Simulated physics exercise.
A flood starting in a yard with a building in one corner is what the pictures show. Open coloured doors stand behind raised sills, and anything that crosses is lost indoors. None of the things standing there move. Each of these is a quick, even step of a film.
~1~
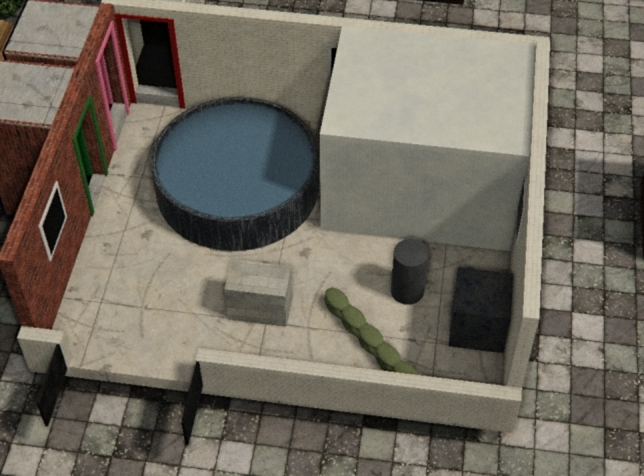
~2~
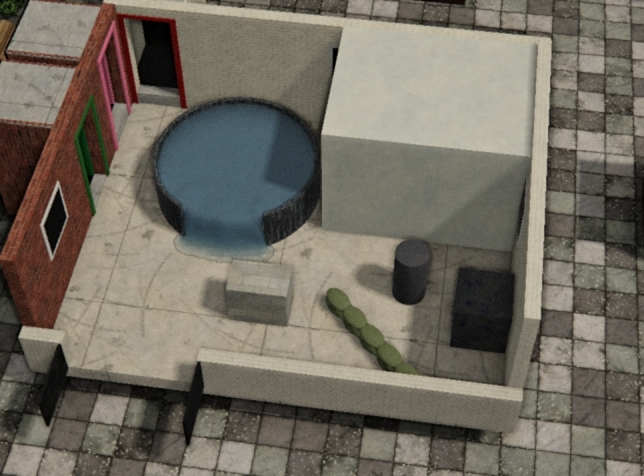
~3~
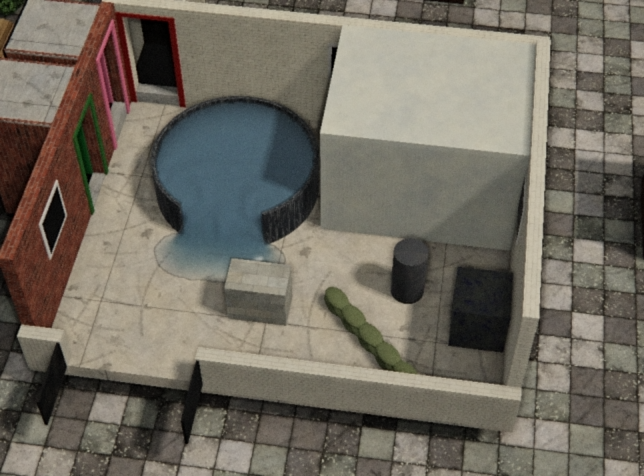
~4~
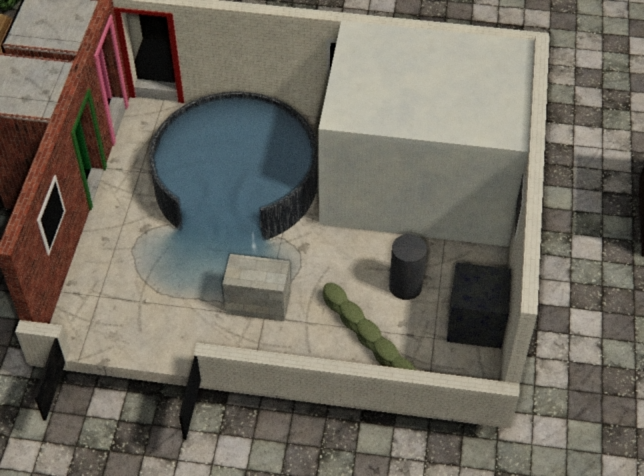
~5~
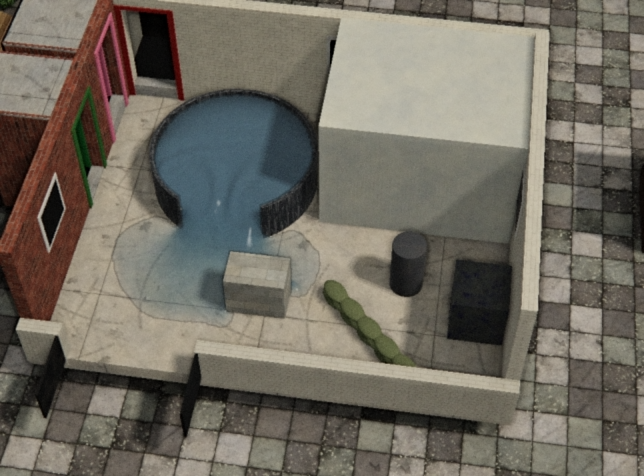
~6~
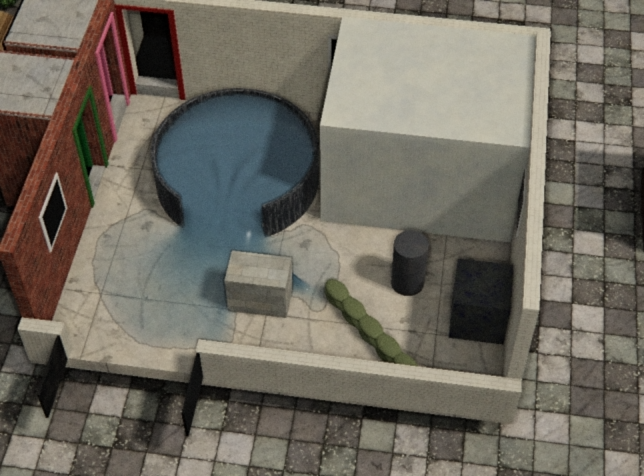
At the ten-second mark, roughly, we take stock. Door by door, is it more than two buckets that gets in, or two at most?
Outcome: The pink door will keep it to two buckets. The red door will keep it to two buckets. The green door will keep it to two buckets.
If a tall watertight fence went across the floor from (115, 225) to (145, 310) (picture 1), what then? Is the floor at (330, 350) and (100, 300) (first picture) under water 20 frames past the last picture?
Going in the order asked: Inundated, parched.
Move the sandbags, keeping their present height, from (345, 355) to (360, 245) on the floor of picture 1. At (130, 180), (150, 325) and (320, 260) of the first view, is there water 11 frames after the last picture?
Point by point: No flooding; inundated; inundated.
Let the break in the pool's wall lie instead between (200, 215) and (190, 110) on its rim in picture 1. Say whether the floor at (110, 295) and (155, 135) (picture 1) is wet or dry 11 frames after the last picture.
The first spot is swamped, the second swamped.
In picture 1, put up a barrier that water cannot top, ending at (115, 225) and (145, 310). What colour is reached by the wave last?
My answer: The red one.
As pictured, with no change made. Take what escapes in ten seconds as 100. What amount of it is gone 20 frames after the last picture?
Somewhere around 50 per cent, I'd say.
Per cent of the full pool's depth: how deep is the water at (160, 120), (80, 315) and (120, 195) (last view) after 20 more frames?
Approx. values, in order: 0 %, 18 %, 0 %.
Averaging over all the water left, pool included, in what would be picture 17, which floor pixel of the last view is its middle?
Around (234, 217).
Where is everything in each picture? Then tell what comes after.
The first frame shows still water in the pool at (235, 159).
In the second frame, water pours out at (222, 236) and has run to (181, 237).
In the third frame, water pours out at (221, 238) and has run to (159, 249).
In the fourth frame, water pours out at (220, 235) and has run to a hidden place.
In the fifth frame, the front is at (142, 306), out from the gap at (220, 233).
In the sixth frame, the front is at a hidden place, out from the gap at (222, 232).
A moment on, water covers 40 % of the floor; the pink door not reached, the red door not reached, the green door not reached.
Next, water covers 55 % of the floor; the pink door not reached, the red door not reached, the green door wet at the sill, nothing in.
Then, water covers 65 % of the floor; the pink door not reached, the red door not reached, the green door wet at the sill, nothing in.
Later, water covers 85 % of the floor; the pink door wet at the sill, nothing in, the red door not reached, the green door wet at the sill, nothing in.
In the end, water covers 95 % of the floor; the pink door wet at the sill, nothing in, the red door wet at the sill, nothing in, the green door wet at the sill, nothing in.
